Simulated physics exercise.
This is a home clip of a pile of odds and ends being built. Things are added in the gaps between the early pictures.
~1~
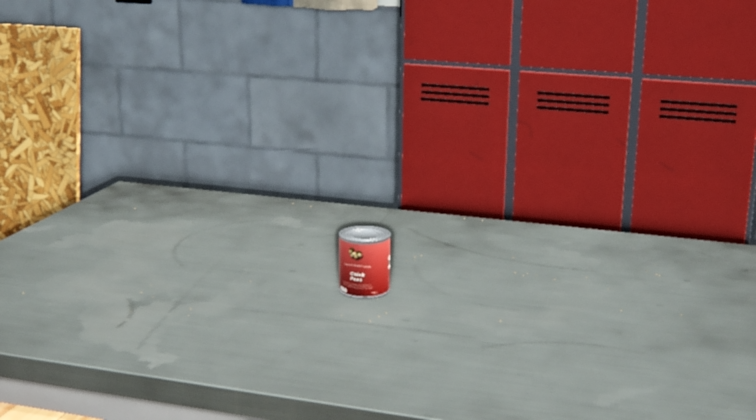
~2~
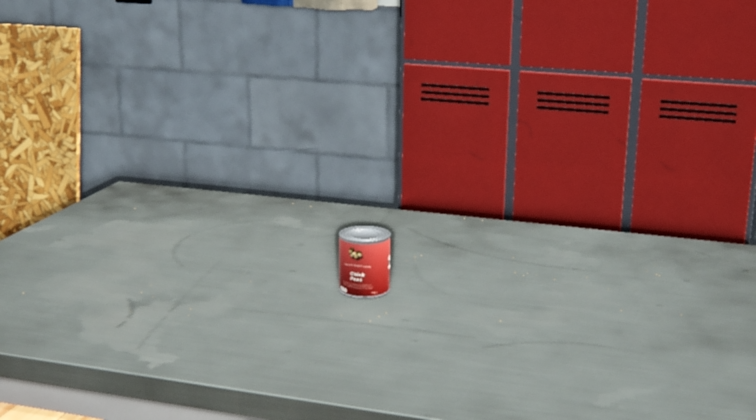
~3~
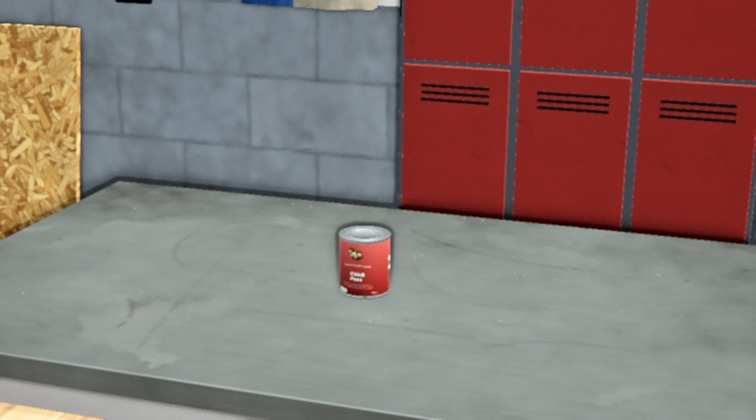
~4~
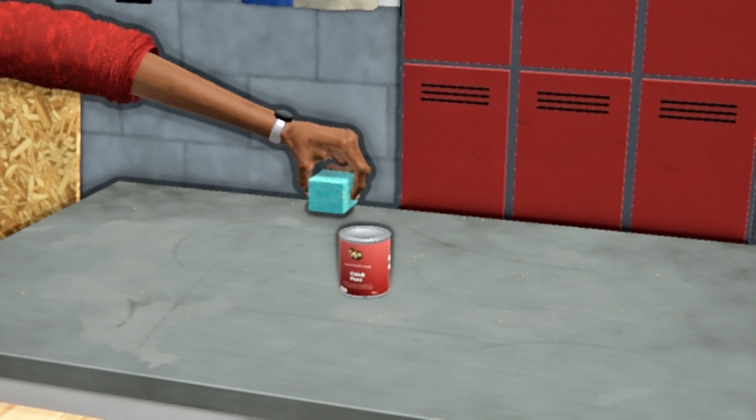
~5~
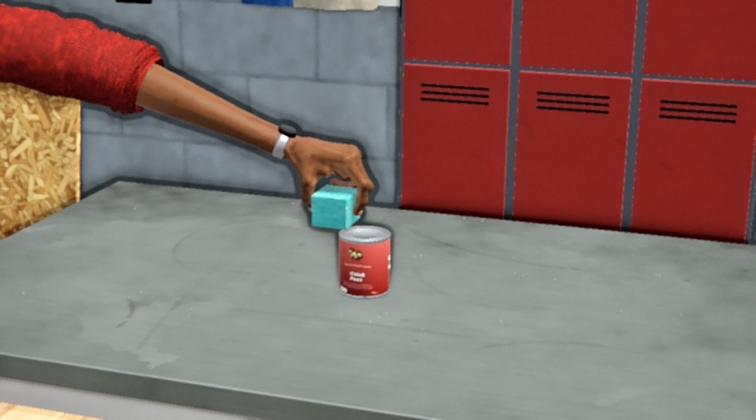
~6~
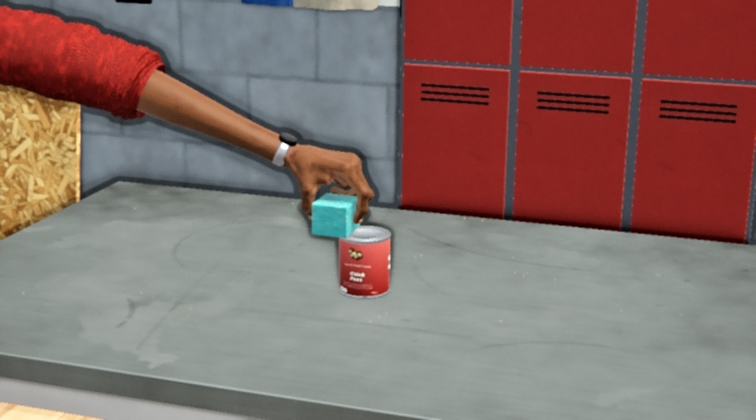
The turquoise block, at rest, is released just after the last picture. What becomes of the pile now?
The pile falls over.
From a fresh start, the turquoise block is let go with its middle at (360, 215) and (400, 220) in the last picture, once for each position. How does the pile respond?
Well, the first time it stays steady, and the second time it falls over.
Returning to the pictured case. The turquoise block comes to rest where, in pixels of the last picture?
Roughly pixel (314, 270) in the last picture.
Then, 0.30 s past the last view, turquoise block now fallen.
Then, 0.50 s past the last view, things are still on the move.
Finally, fallen, turquoise block; red pot still in place. Final places as the last picture's camera would see them, turquoise block near (314, 270). The pile loses its balance.
